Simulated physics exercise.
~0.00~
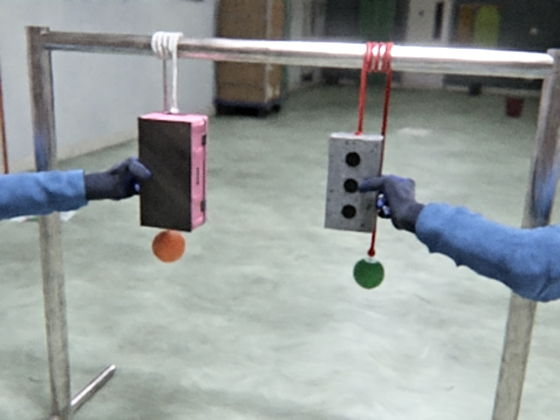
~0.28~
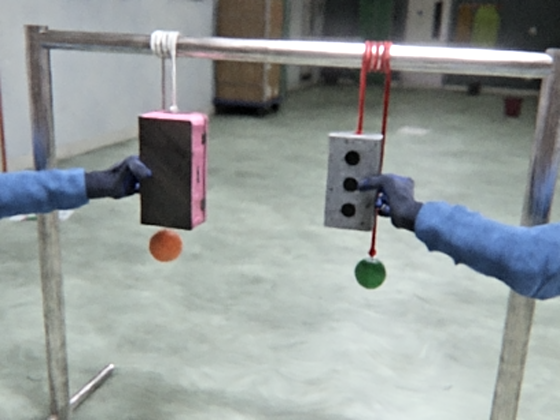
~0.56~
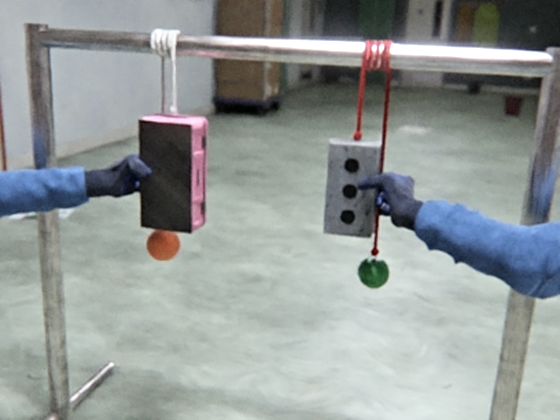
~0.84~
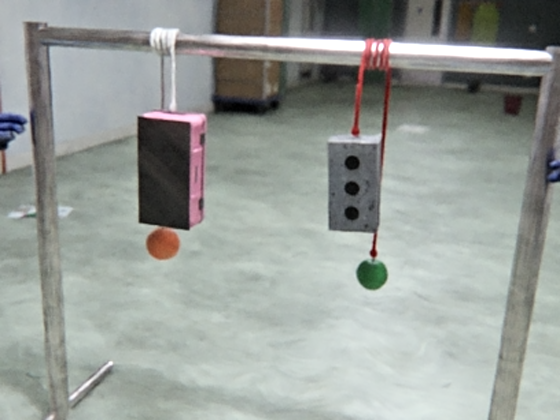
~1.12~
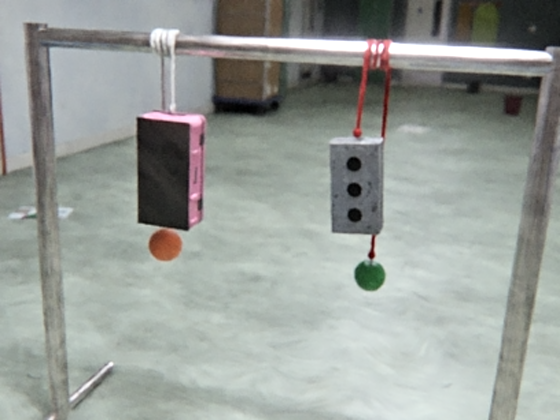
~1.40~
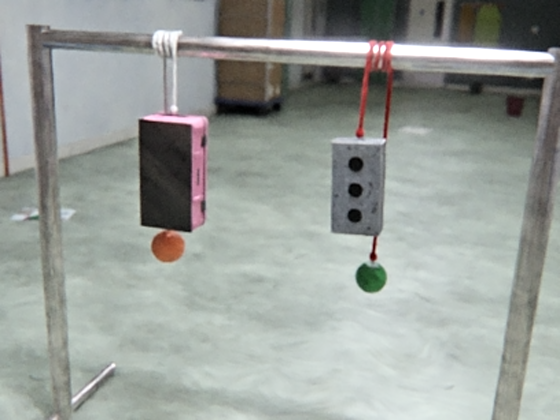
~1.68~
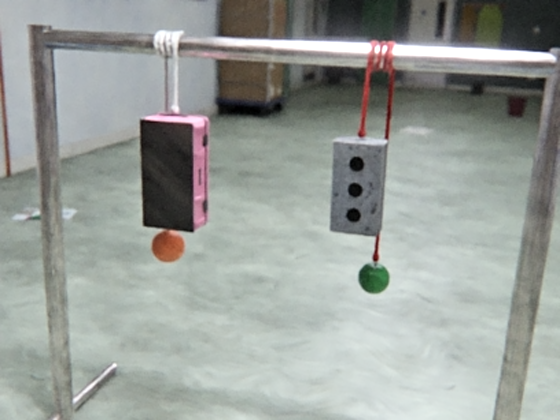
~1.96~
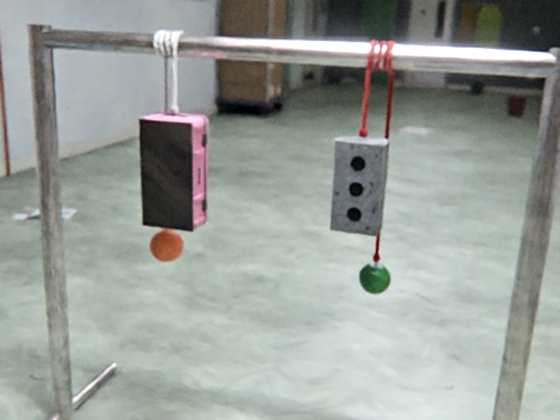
Two dark-gloved hands in blue sleeves steadied a pink case and a gray paver hanging by cords from a metal bar, then let go and drew away to either side, leaving both hanging in place above an orange ball and a green one.
